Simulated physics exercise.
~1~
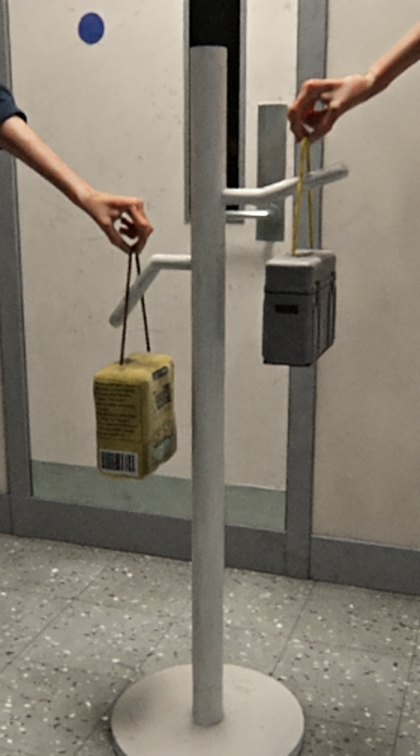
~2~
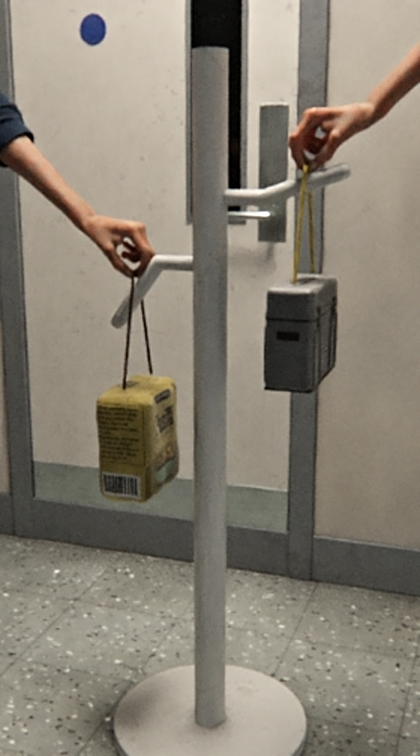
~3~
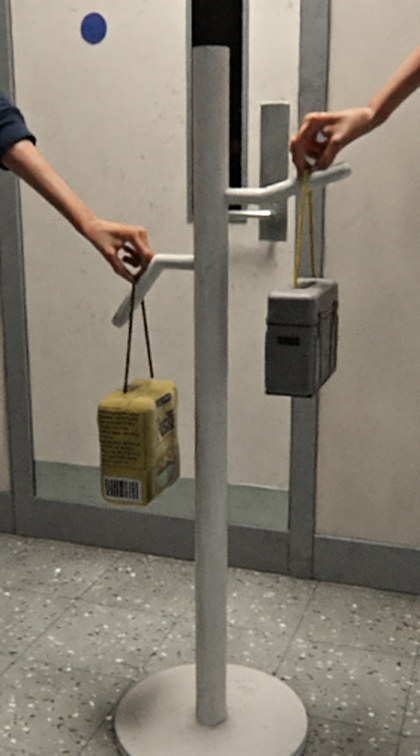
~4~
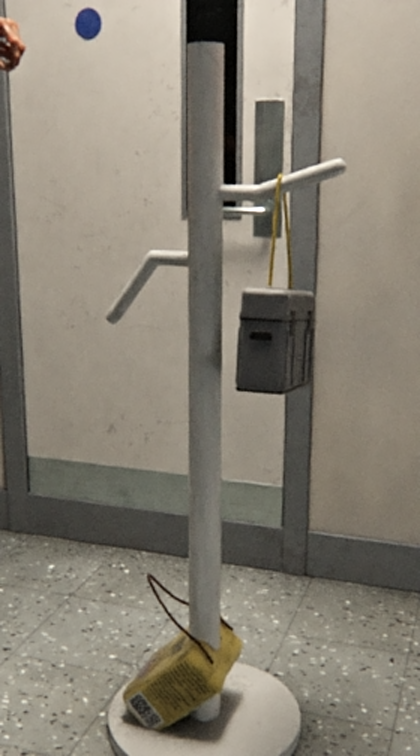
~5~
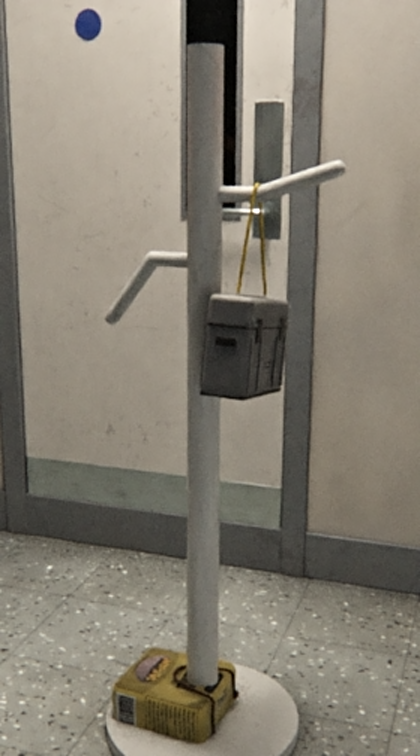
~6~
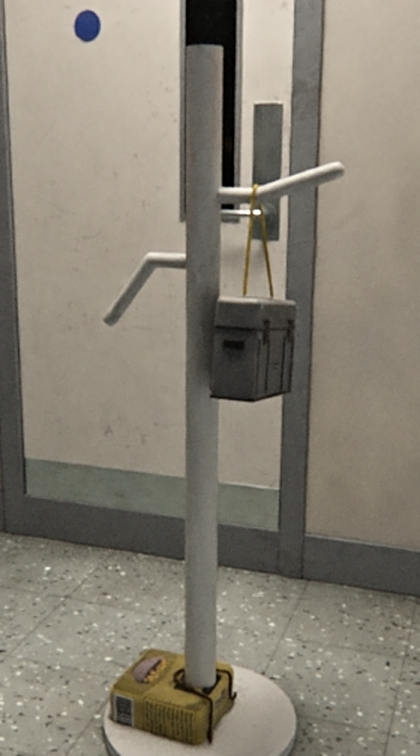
By a pale door, two hands releasing bags at a stand's pegs, the yellow one dropping to the base, the grey one staying hung.
